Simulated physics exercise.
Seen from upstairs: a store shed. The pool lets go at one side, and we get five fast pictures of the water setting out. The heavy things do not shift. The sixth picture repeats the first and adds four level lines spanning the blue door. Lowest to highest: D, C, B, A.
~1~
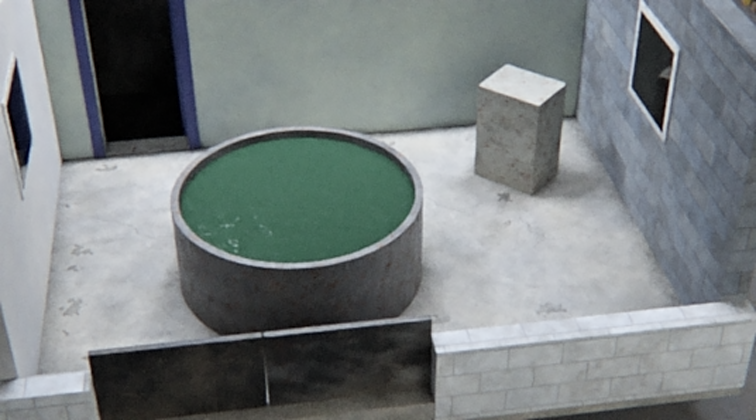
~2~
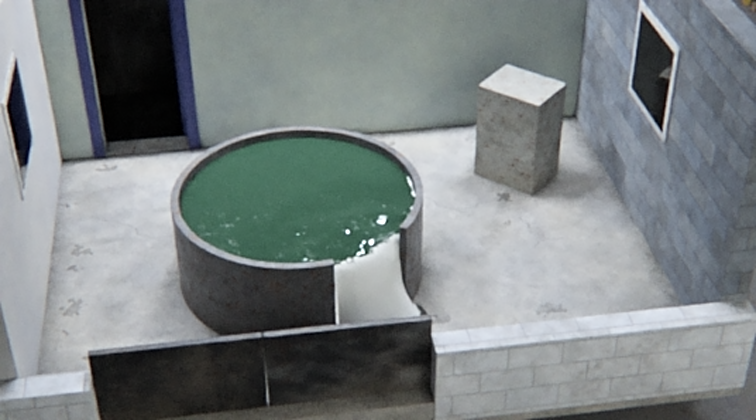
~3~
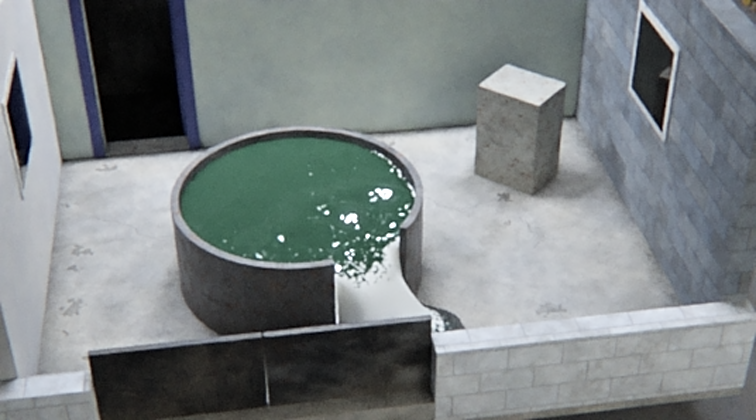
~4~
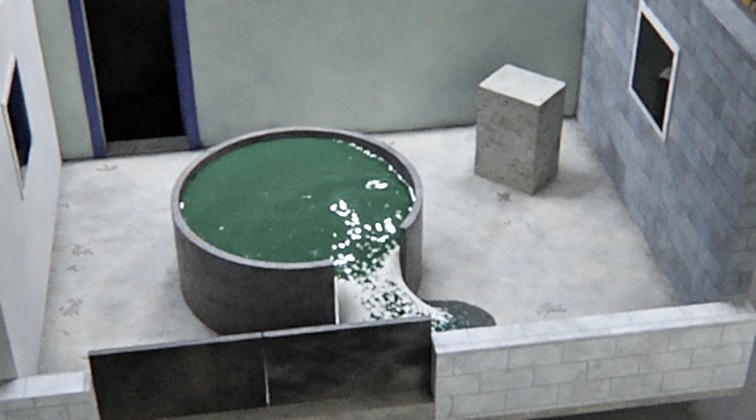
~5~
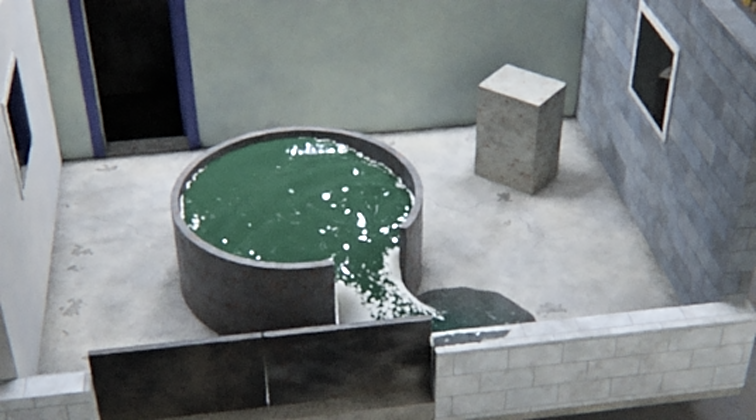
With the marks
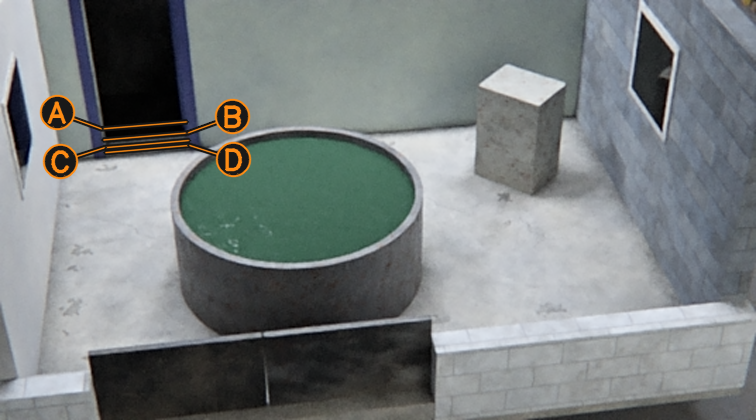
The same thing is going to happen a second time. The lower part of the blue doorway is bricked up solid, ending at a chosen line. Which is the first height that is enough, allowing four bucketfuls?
It is B.
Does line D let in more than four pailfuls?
Yes, it does.
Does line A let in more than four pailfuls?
No, not at all.
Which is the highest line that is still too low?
Here it is line C.
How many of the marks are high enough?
Two of the four.
On the marked copy, A at (144, 125); B at (145, 136); C at (146, 144); D at (147, 149); from the bottom up D, C, B, A.
If A is chosen, nothing gets over.
If B is chosen, a splash gets over, under a bucket.
If C is chosen, about 13 bucketfuls get in.
If D is chosen, dozens of bucketfuls pour in.
